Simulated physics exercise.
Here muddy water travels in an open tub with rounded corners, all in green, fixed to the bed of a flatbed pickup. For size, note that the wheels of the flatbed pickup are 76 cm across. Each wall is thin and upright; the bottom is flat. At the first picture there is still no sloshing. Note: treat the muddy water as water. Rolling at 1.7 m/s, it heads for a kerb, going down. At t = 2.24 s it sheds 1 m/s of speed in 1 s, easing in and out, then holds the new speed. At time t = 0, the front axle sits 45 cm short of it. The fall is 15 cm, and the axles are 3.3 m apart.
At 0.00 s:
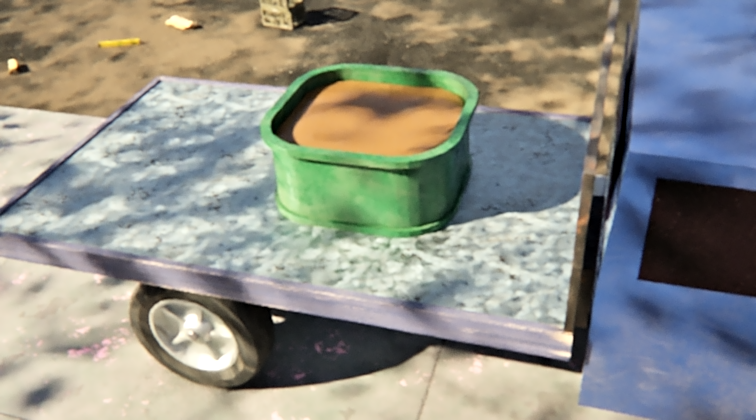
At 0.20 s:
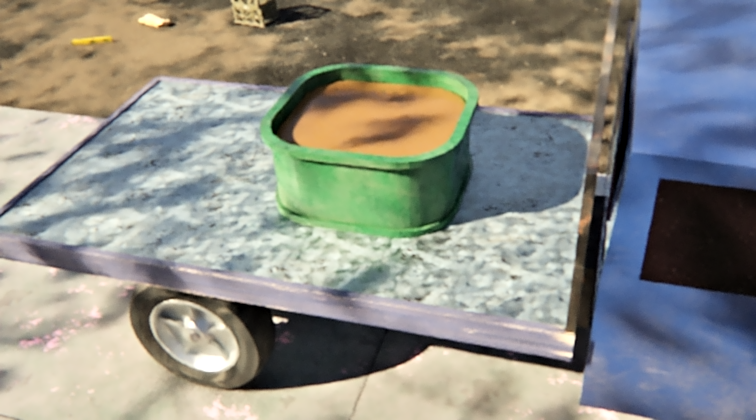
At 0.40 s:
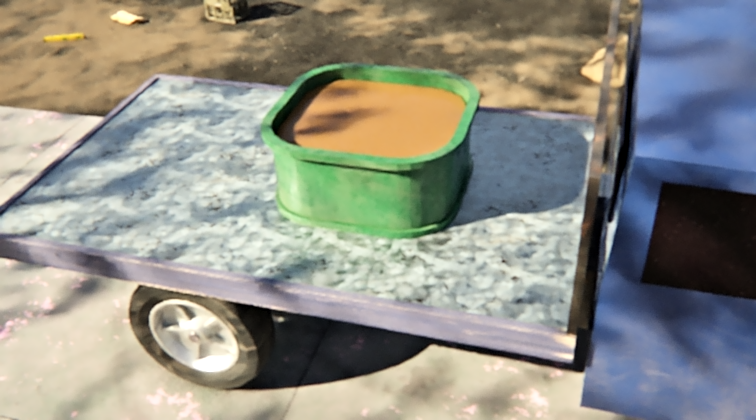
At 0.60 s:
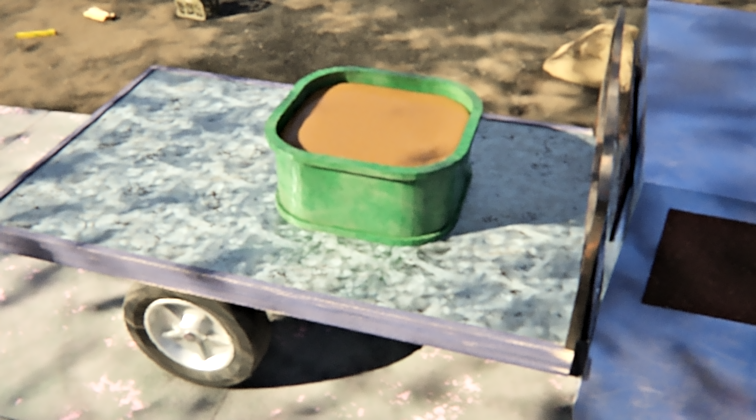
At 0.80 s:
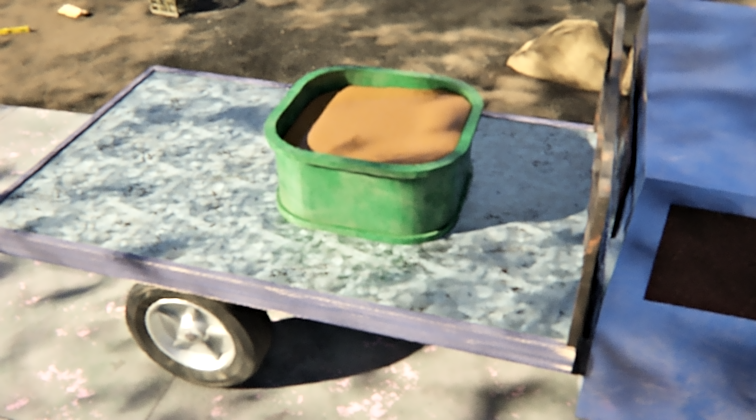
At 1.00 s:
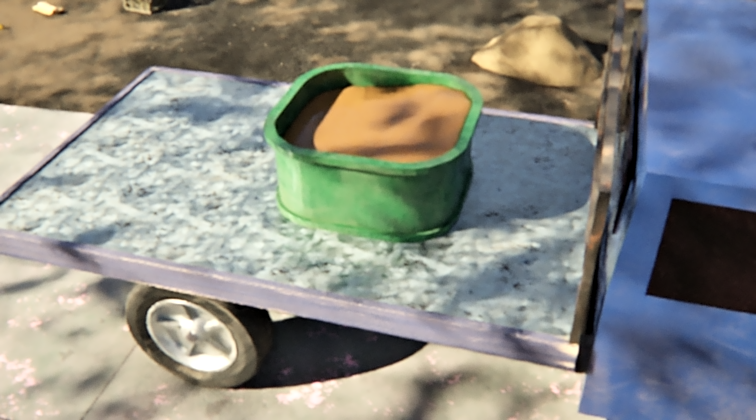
Green open tub of muddy water riding on a moving flatbed pickup, the brown surface starting level, then heaping towards the right.
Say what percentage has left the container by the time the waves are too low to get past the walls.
Close to 1 per cent has left it.
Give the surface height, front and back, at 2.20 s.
Front 38 cm, back 28 cm.
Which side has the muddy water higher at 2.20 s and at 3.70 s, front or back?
Tilt: Towards the fore end, then towards the aft end.
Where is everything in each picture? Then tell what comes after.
The first picture shows the muddy water reaches (448, 98) at the front end; it reaches (332, 88) at the back end; no slope yet; the front is on the right, levels are read along the far wall; a wheel hub at (190, 342).
The second picture shows the muddy water reaches (449, 98) at the front end; it reaches (332, 88) at the back end; no slope yet.
The third picture shows the muddy water reaches (449, 99) at the front end; it reaches (332, 87) at the back end; hardly any slope.
The fourth picture shows the muddy water reaches (452, 108) at the front end; it reaches (335, 88) at the back end; hardly any slope; the tank is 3° nose down.
The fifth picture shows the muddy water reaches (453, 96) at the front end; it reaches (335, 97) at the back end; it is heaped 9° towards the front; the tank is 3° nose down.
The sixth picture shows the muddy water reaches (453, 93) at the front end; it reaches (335, 96) at the back end; it is heaped 10° towards the front; a wheel hub at (188, 343); the tank is 2° nose down.
By 2.20 s it stands 27 cm high behind and 38 cm in front; all of it is still inside.
By 3.70 s it stands 41 cm high behind and 27 cm in front; all of it is still inside.
By 5.50 s it stands 26 cm high behind and 39 cm in front; 1 per cent has gone over the front.
By 7.99 s 1 per cent has gone over the front, 2 of 236 litres.
